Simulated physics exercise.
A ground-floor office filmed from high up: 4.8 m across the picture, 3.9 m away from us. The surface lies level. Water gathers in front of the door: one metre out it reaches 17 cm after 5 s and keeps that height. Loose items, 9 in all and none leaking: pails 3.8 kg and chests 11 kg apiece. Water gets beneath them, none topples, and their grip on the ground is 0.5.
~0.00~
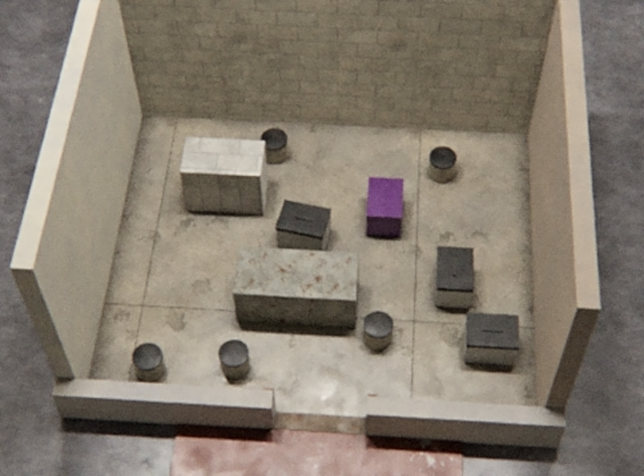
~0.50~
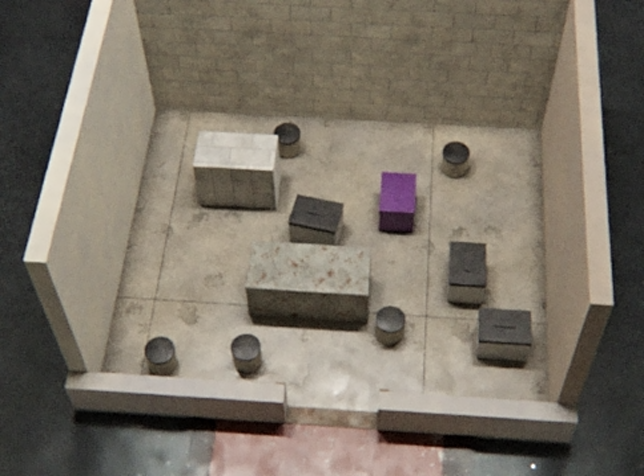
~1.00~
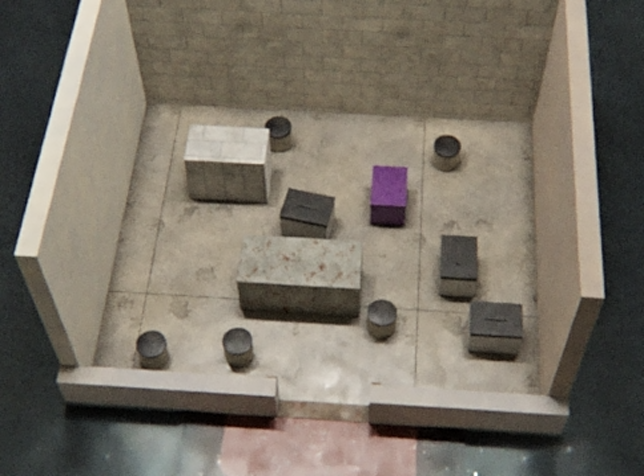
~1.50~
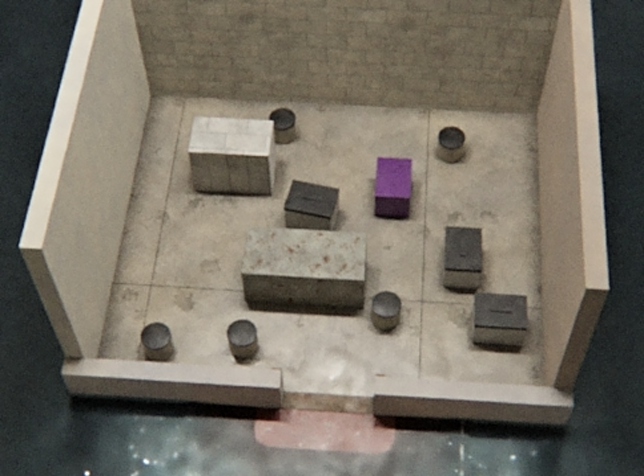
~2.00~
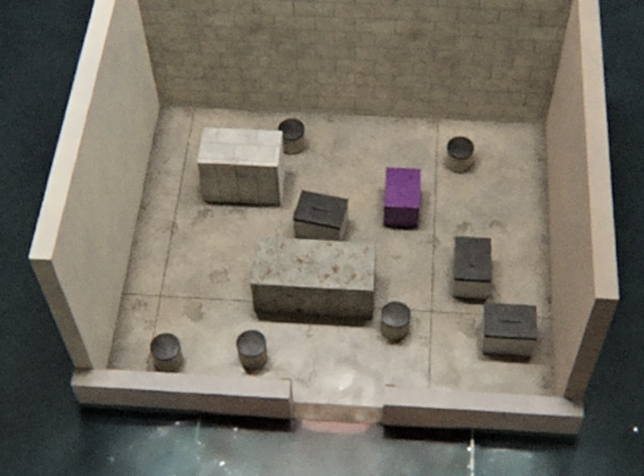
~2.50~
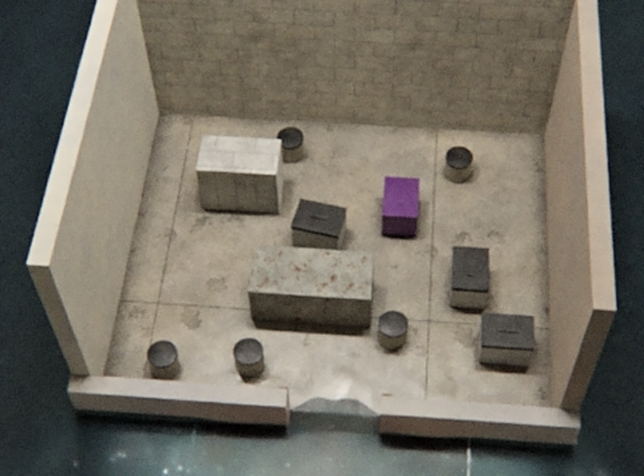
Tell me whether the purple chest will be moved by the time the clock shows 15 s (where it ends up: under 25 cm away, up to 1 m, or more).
The purple chest stays put.
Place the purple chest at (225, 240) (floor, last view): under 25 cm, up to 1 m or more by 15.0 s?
It barely shifts.
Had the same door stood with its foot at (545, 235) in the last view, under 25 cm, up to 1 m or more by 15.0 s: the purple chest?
Then the purple chest gets carried off.
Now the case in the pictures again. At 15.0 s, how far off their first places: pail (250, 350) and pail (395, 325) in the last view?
In turn: 100 cm, 200 cm.
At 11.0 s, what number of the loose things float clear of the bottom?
I count 4.
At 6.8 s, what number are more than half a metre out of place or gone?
By then 1.
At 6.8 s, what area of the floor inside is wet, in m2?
Roughly 8.0 m2.
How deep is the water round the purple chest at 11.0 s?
About 2 cm.
After 3.5 s the purple chest is near (401, 197), 0.0 m from its start, aground; 0 afloat.
After 6.8 s the purple chest is near (401, 197), 0.0 m from its start, aground; 1 afloat.
After 11.0 s the purple chest is near (401, 197), 0.0 m from its start, aground; 4 afloat.
After 15.0 s the purple chest is near (405, 197), 0.0 m from its start, afloat; 9 afloat.
